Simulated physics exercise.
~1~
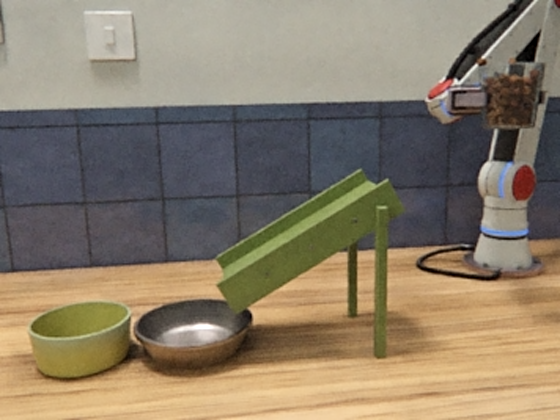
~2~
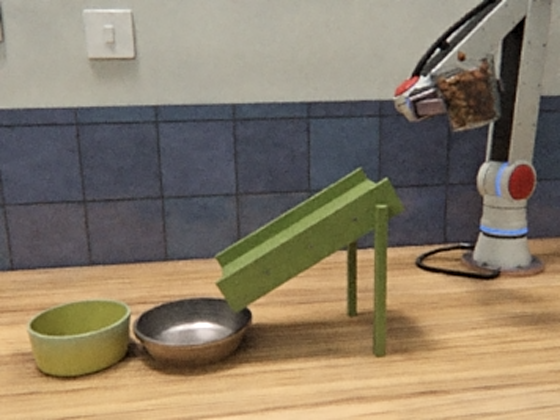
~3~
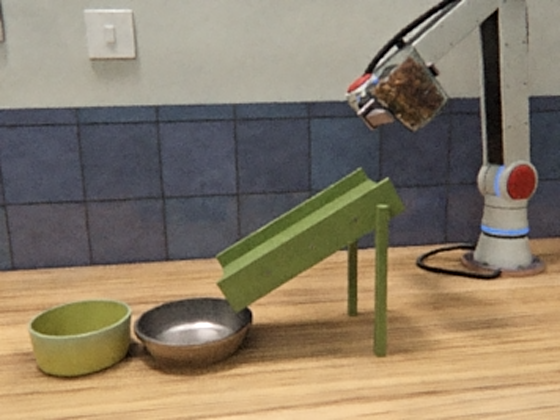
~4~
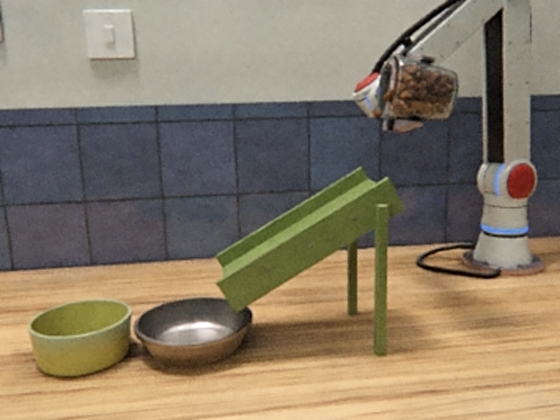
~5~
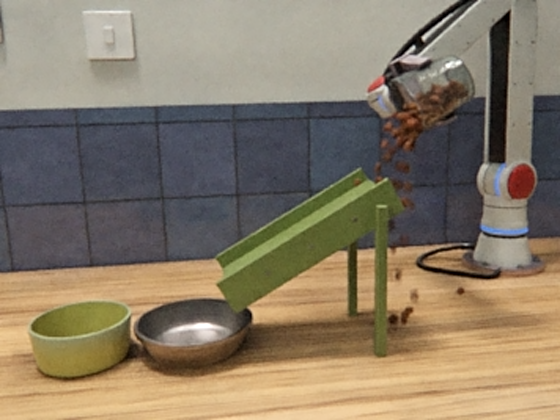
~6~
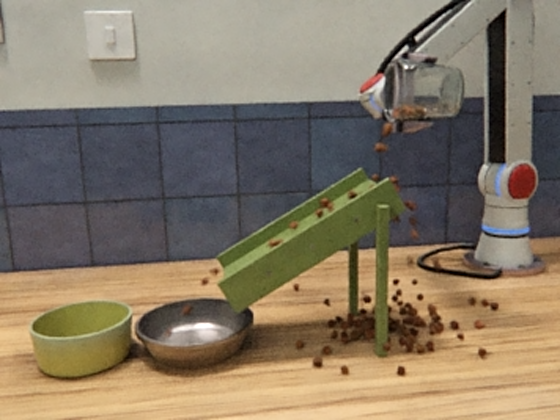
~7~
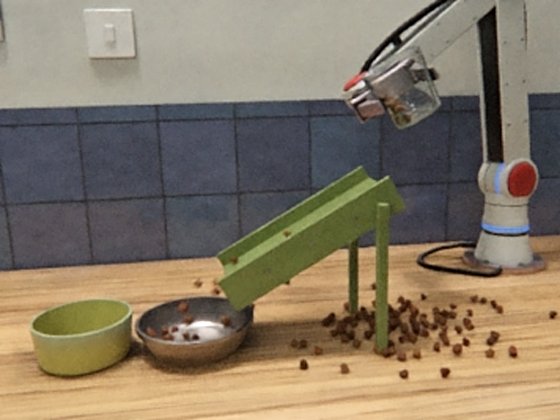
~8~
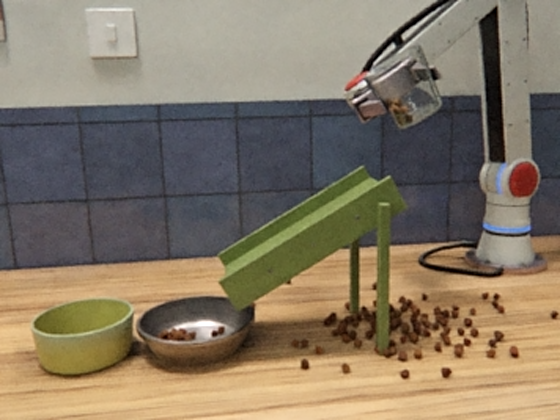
In this clip, a robot arm moves a clear cup of brown pellets left above a sloped green chute and tips it, spilling most onto the table around the chute's legs, while some slide into the metal bowl; the green bowl stays empty and a few remain in the cup.
